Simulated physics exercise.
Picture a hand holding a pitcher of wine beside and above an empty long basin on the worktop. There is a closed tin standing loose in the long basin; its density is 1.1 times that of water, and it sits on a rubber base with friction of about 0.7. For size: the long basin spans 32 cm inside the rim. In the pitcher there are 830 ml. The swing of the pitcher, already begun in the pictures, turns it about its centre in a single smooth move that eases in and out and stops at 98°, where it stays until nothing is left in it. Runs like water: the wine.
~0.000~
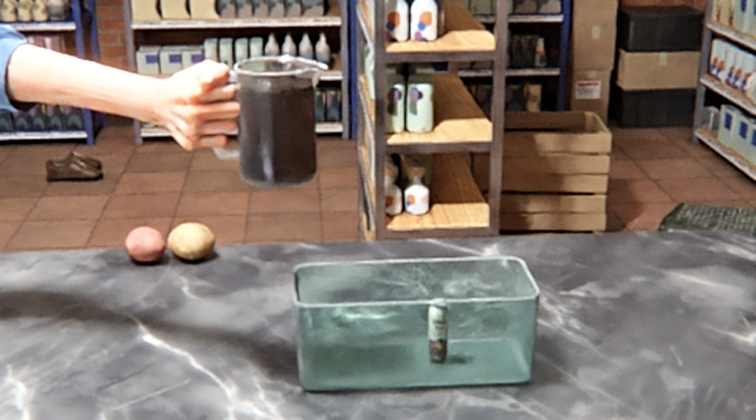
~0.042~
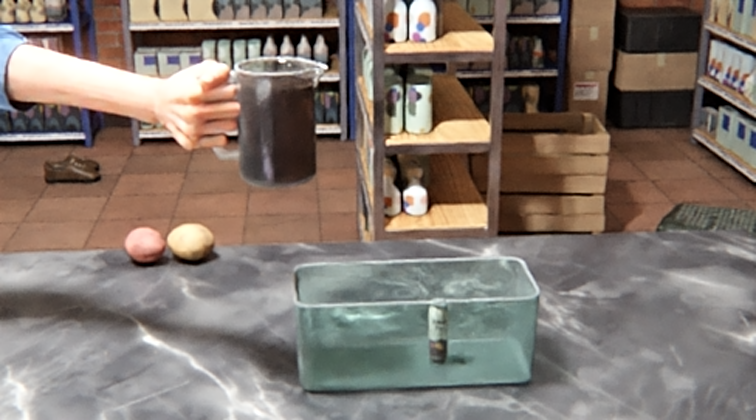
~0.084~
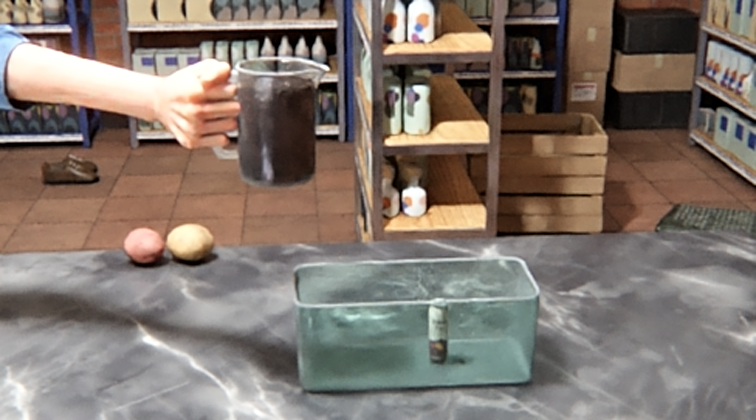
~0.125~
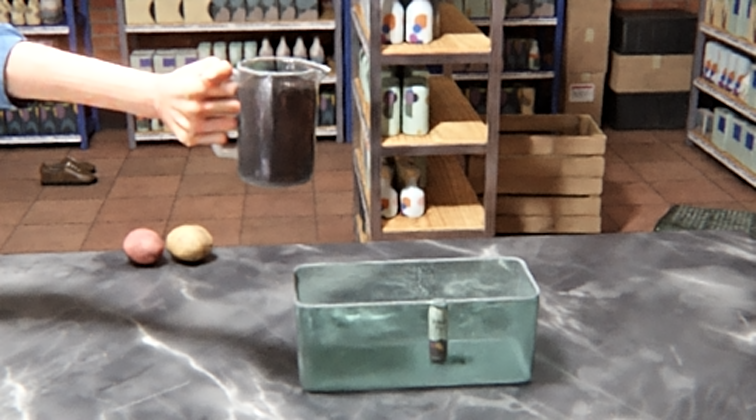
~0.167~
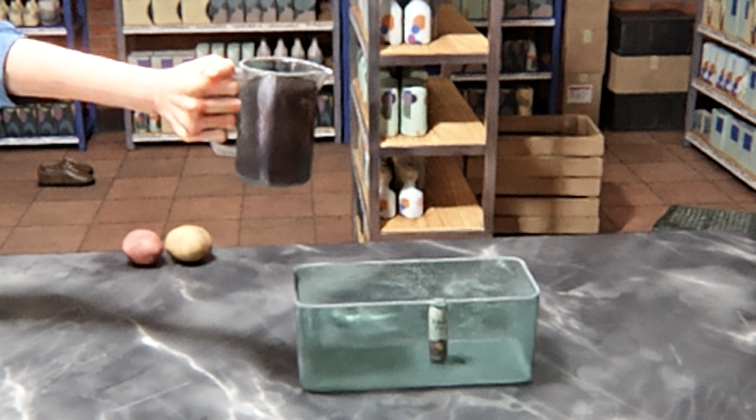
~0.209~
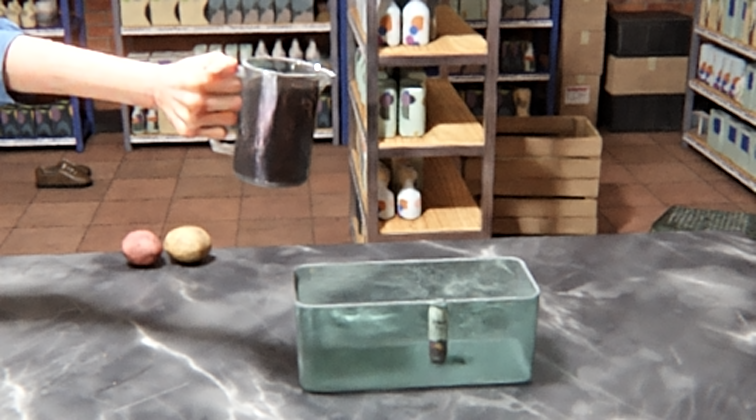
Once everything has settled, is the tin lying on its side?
Yes: It is tipped.
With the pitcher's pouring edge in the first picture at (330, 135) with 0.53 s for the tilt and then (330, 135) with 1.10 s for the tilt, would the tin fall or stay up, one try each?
First it stays on its base; then it stays on its base.
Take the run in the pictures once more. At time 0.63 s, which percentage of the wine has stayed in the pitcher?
90 %.
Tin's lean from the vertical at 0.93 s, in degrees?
Near 5° from upright.
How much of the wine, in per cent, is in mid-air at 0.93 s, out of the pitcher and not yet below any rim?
Something like 26 per cent is in the air then.
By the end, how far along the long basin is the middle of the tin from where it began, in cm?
Net tin displacement: Roughly 7.5 cm.
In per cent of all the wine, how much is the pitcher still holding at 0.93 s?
I'd say some 52 per cent remains.
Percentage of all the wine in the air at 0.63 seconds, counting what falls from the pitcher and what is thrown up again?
Some 10 per cent.
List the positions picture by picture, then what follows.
In the first picture, it leans 0°; its right rim is at (327, 66); the wine meets the walls at (239, 83) and (314, 81); the long basin's rim runs from (295, 286) to (530, 278); the tin's top is at (439, 305).
In the second picture, it leans 0°; its right rim is at (327, 67); the wine meets the walls at (239, 83) and (314, 82).
In the third picture, it leans 1°; its right rim is at (329, 68); the wine meets the walls at (240, 82) and (314, 82).
In the fourth picture, it leans 3°; its right rim is at (330, 69); the wine meets the walls at (240, 82) and (316, 83).
In the fifth picture, it leans 5°; its right rim is at (332, 71); the wine meets the walls at (242, 82) and (318, 83).
In the sixth picture, it leans 8°; its right rim is at (335, 74); the wine meets the walls at (244, 83) and (320, 84).
Then, 0.63 s in, the tilt is 60° and 91 per cent is still to pour; the tin stands where it began.
Then, 0.93 s in, the tilt is 92° and 52 per cent is still to pour; the tin stands 2 cm from where it began.
Then, 1.25 s in, the tilt is 98° and 13 per cent is still to pour; the tin lies on its side.
Then, 1.60 s in, the tilt is 98° and 2 per cent is still to pour; the tin lies on its side.
Finally, the tin lies on its side.
